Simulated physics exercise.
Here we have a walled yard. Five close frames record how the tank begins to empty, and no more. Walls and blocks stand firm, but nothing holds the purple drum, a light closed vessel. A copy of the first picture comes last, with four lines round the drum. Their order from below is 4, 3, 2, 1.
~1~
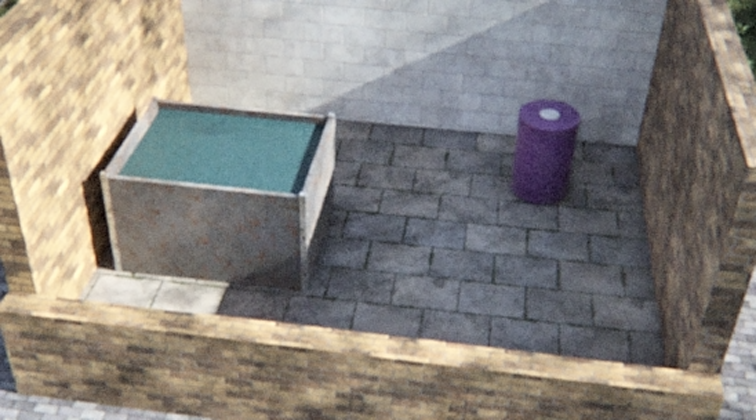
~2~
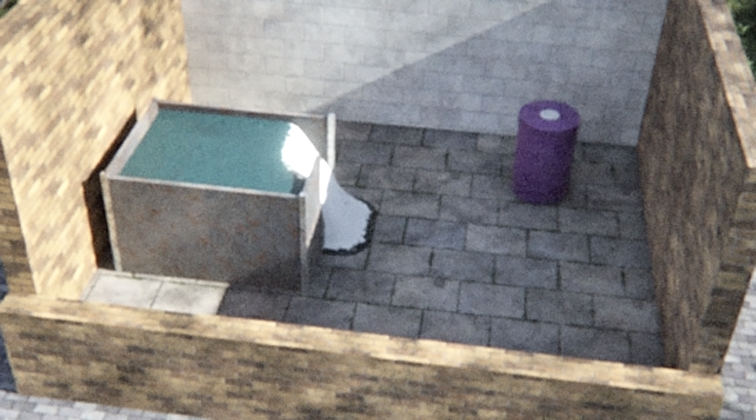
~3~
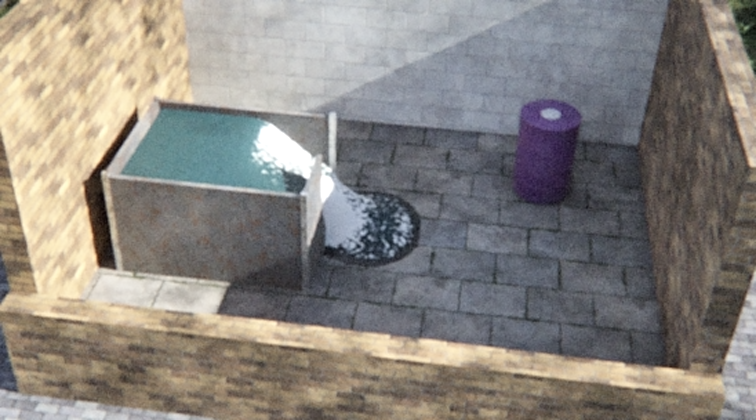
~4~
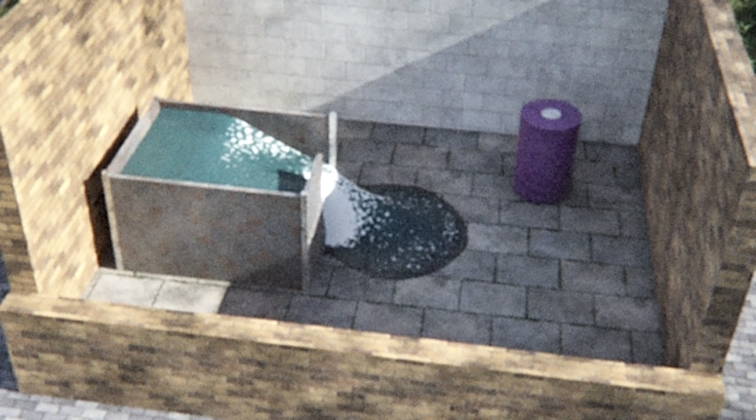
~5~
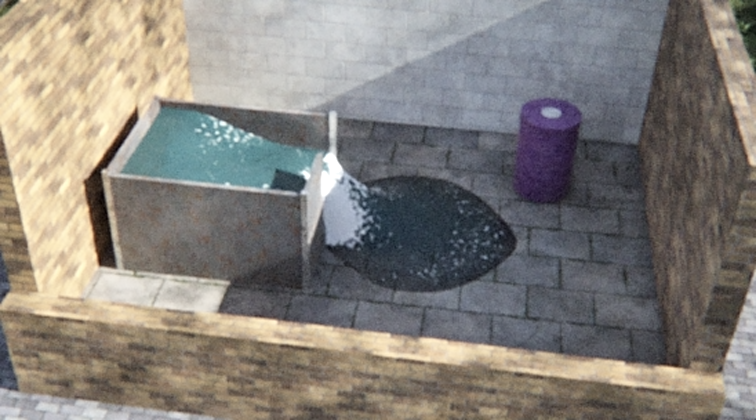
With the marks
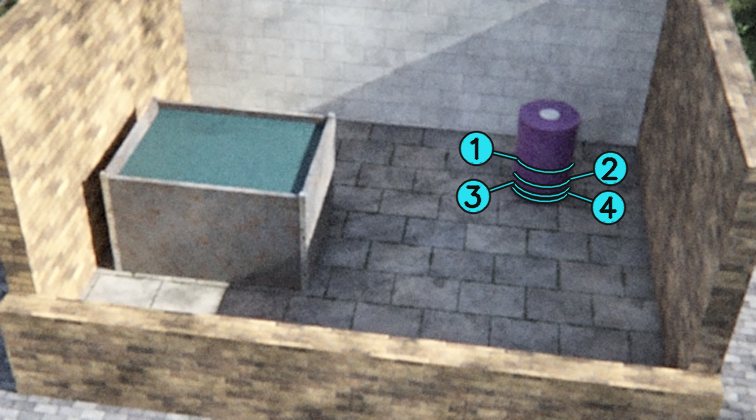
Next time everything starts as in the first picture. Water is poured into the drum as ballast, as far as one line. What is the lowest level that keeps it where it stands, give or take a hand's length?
Line 1 just does it.
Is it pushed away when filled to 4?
Yes.
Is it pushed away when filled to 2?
Yes.
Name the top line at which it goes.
2.
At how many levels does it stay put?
One of them.
On the marked copy, 1 at (544, 172); 2 at (542, 186); 3 at (541, 196); 4 at (540, 201); from the bottom up 4, 3, 2, 1.
With 1, it does not move.
With 2, it is pushed about its own width away.
With 3, it is pushed about its own width away.
With 4, it is pushed about twice its own width away.
